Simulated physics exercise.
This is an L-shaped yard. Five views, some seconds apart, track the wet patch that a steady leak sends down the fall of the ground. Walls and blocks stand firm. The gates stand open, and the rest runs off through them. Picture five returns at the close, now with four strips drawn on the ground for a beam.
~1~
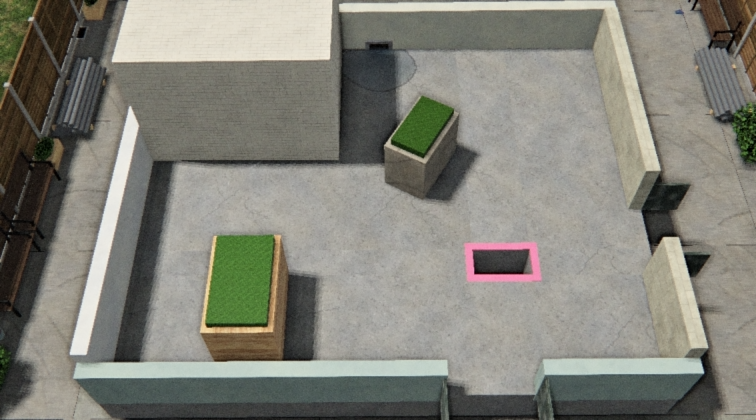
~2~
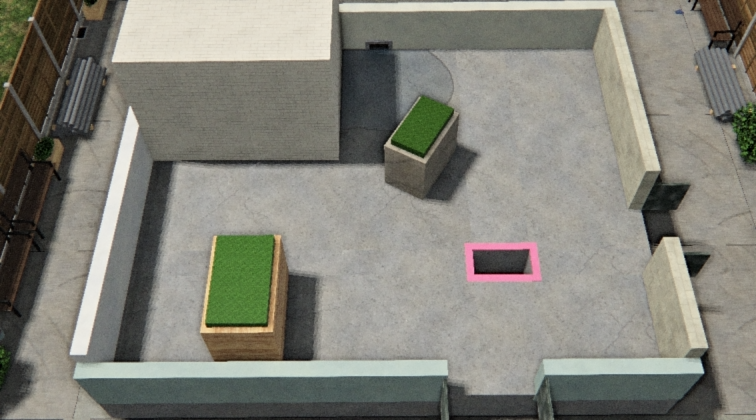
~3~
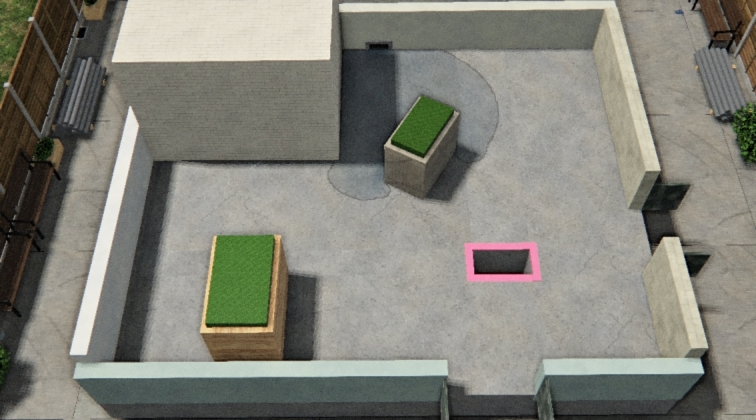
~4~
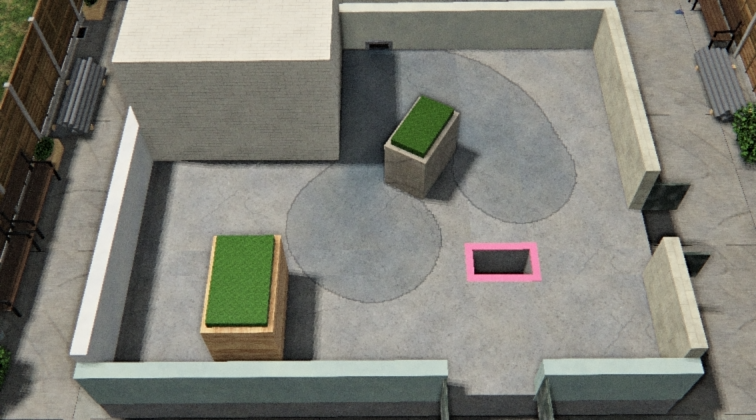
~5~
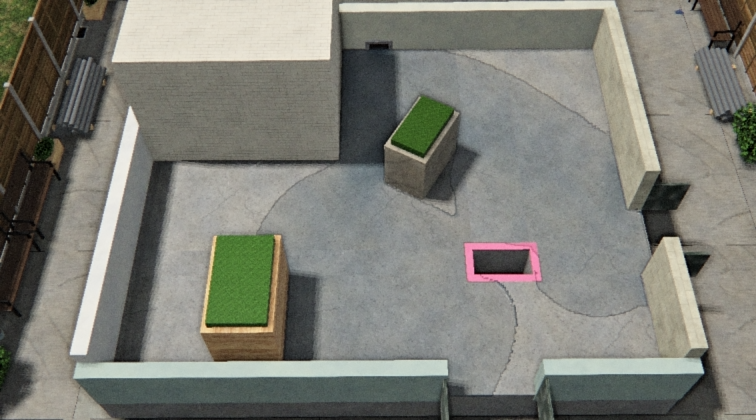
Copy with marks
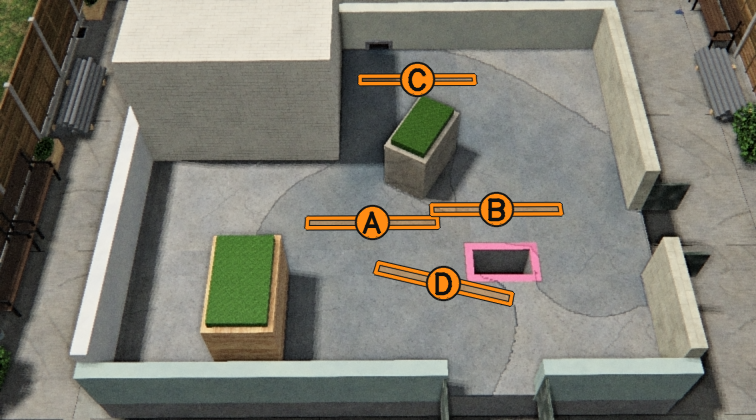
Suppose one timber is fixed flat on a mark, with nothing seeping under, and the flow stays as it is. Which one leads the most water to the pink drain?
Take D.
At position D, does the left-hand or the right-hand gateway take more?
The left one.
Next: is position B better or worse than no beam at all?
Position B is worse.
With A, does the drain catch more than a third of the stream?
No.
In orange, A from (307, 223) to (437, 222); B from (431, 209) to (560, 209); C from (360, 79) to (474, 79); D from (377, 267) to (511, 298).
If A is chosen, about 18 % of the stream goes into the pink drain, about 79 % out by the gates.
If B is chosen, about 14 % of the stream goes into the pink drain, about 85 % out by the gates.
If C is chosen, about 16 % of the stream goes into the pink drain, about 84 % out by the gates.
If D is chosen, about 26 % of the stream goes into the pink drain, about 73 % out by the gates.
